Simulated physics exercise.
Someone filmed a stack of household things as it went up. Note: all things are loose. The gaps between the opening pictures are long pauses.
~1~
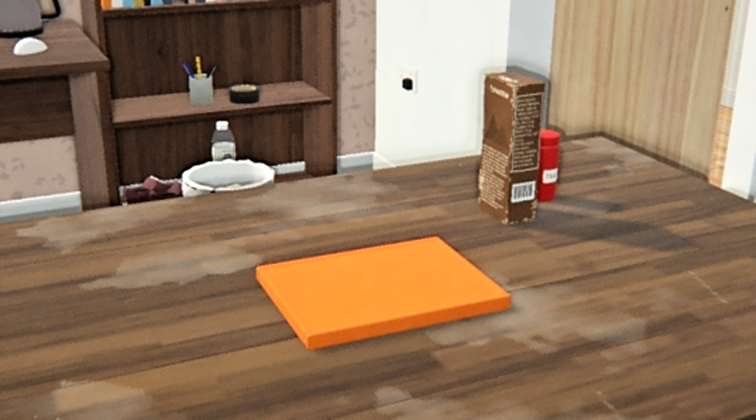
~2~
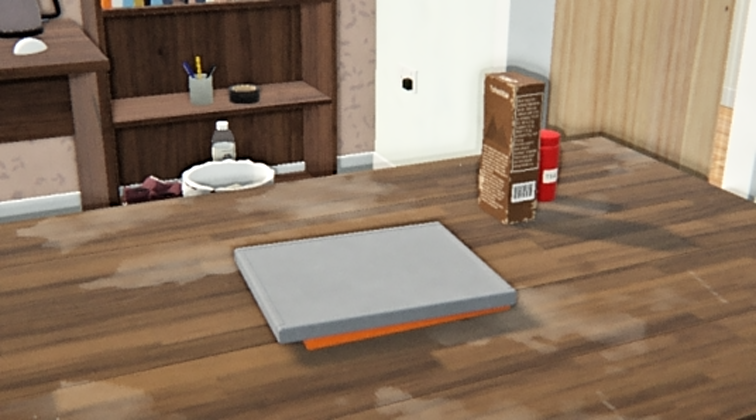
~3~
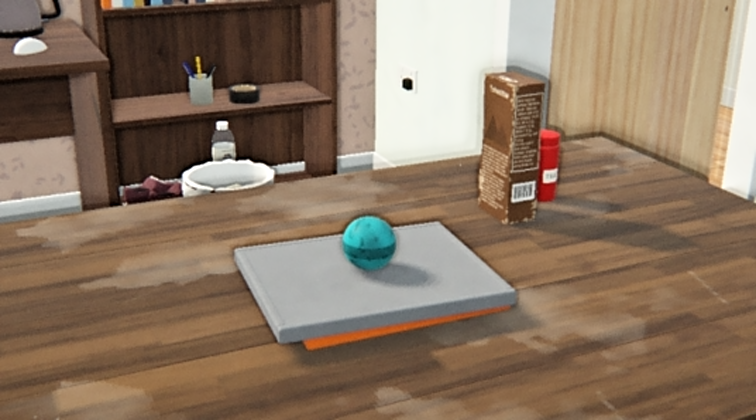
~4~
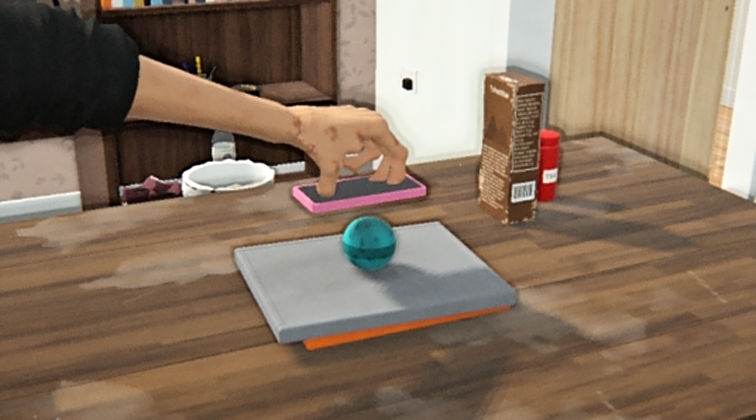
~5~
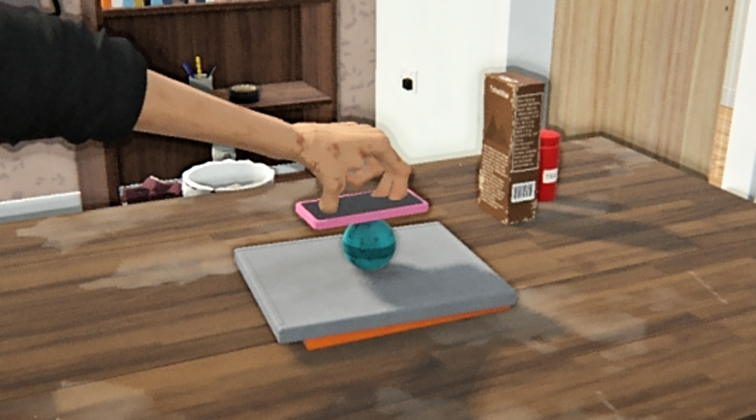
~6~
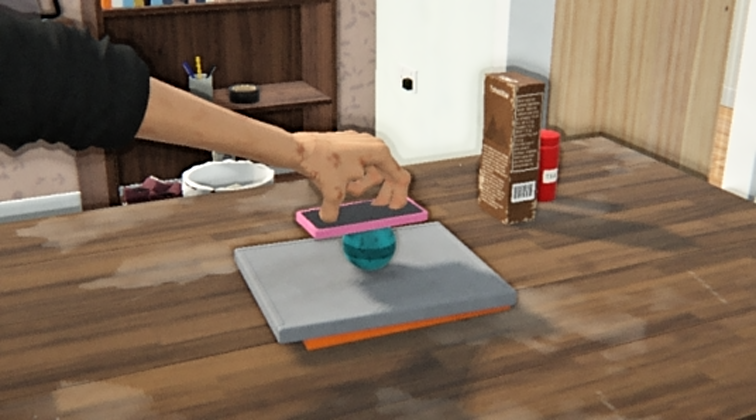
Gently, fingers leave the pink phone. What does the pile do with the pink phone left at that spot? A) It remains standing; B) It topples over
B.
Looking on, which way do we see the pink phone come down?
Leftwards.
Then, 0.50 s later than the last frame, pink phone tilted by 35° near (321, 243); turquoise ball moved a little.
Then, 0.90 s later than the last frame, pink phone now fallen; turquoise ball moved about its own width.
Then, 1.60 s later than the last frame, turquoise ball moved about its own width.
When it is over, fallen, pink phone; moved from the start, turquoise ball; the other 4 as before. End places, in pixels of the last picture, pink phone near (200, 309). The pile loses its balance.
